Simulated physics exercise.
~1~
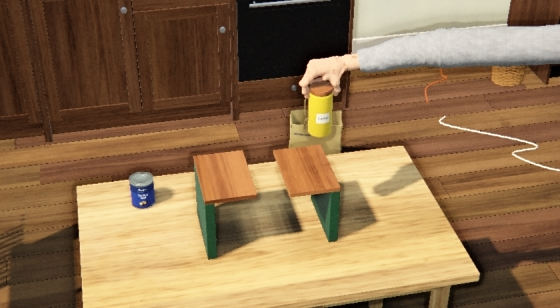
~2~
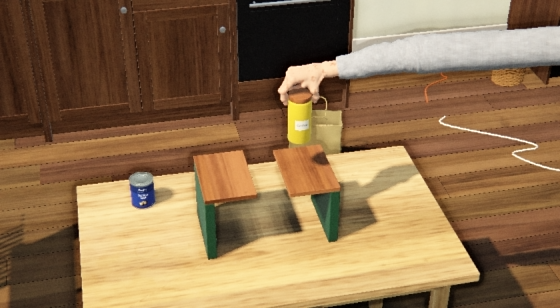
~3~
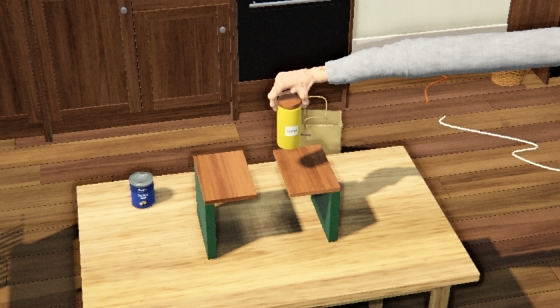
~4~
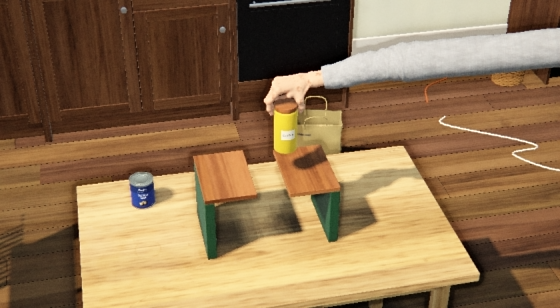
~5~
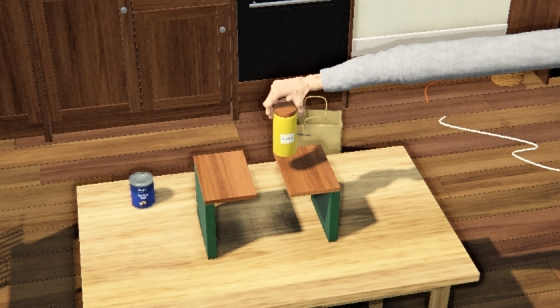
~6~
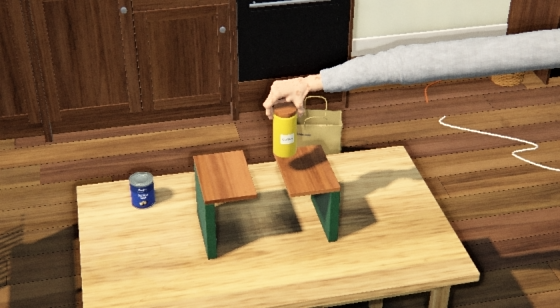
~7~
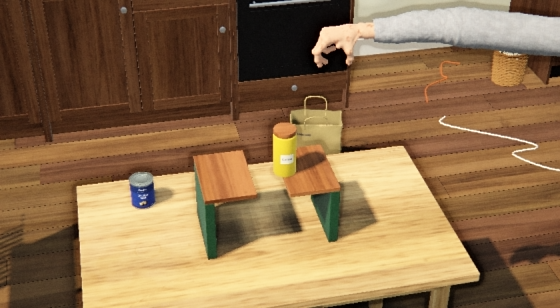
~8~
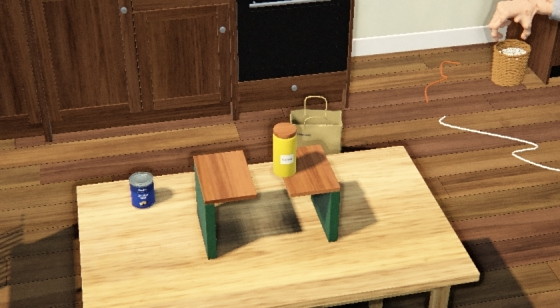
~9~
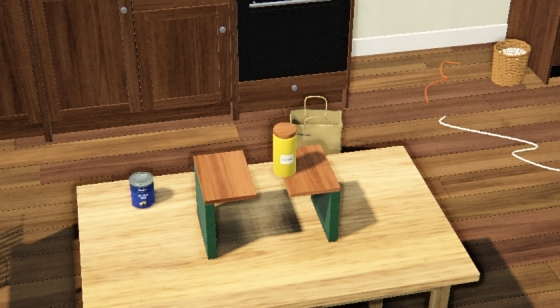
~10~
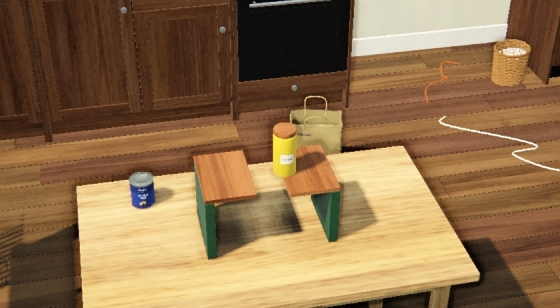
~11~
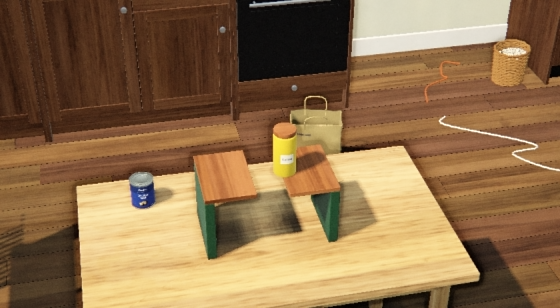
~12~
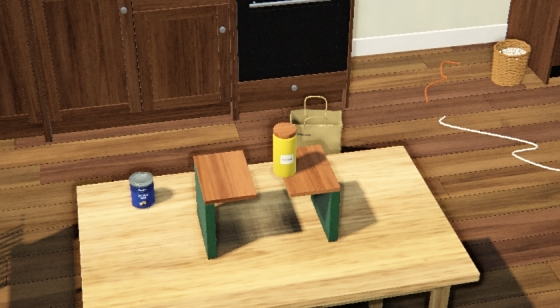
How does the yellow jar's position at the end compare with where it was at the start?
At the start the yellow jar was held in the air by a hand, and by the end it was lower and further left, standing upright on the edge of the right wooden-topped stand.
